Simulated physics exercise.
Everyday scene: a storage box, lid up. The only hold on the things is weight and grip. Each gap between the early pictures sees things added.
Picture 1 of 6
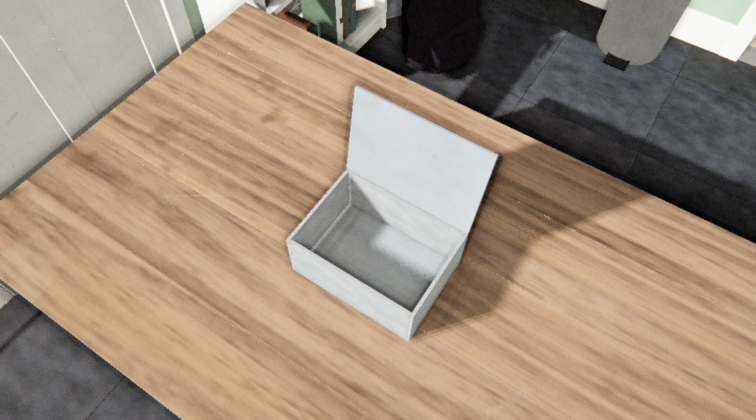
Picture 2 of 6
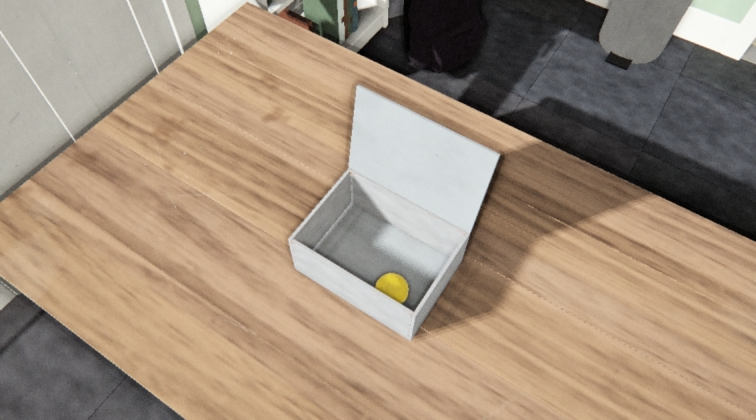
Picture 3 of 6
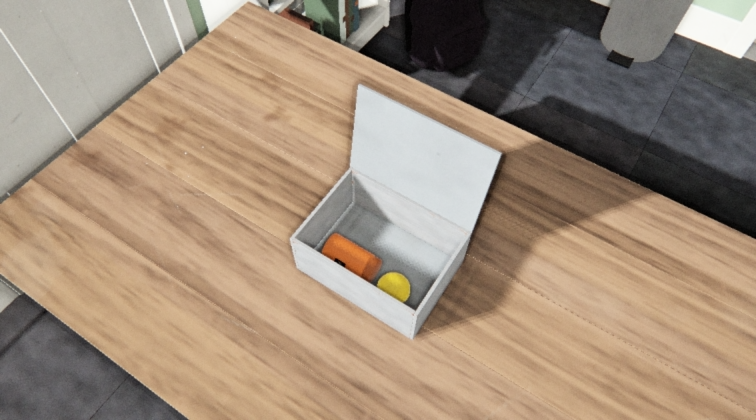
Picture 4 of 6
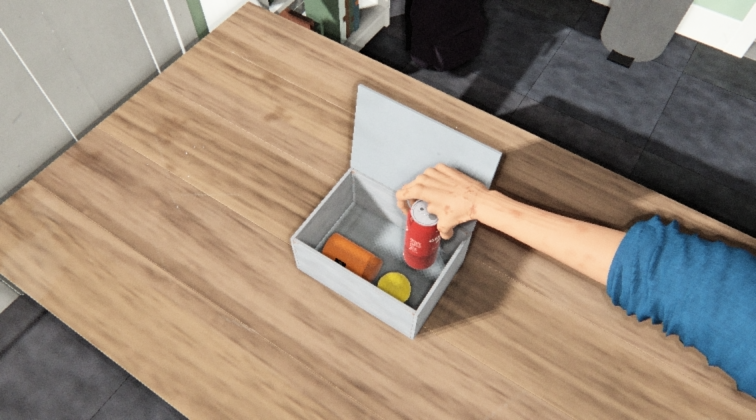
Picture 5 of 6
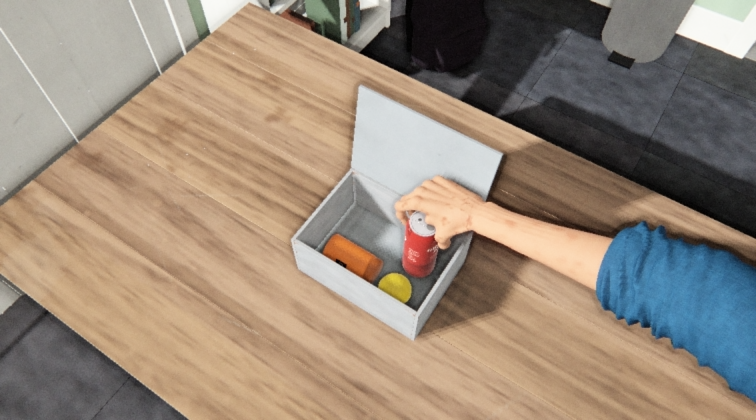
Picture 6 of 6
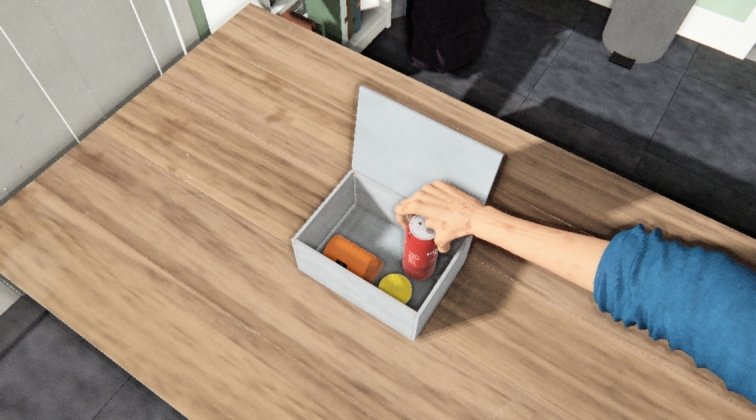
A hand lowers a red can into a box holding orange and yellow items.
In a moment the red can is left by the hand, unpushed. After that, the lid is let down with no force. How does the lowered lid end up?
It ends up propped partly open.
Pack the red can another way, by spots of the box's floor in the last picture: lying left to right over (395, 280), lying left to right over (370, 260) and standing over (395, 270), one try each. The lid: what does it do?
The first placement leaves the lid fully closed, the second fully closed, and the third partly open.
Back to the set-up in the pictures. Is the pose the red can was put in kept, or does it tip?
Well, it ends up skewed.
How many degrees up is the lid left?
Lid angle from rim - close to 20°.
Then, 1.50 s after the last picture, lid 63° above the rim.
Then, 2.50 s after the last picture, lid 30° above the rim; red can tipped 26° from how it was near (411, 263).
At rest, lid 19° above the rim; tipped over in the box, red can; the other 2 in place. Seen from the same camera at the end, red can near (409, 271).
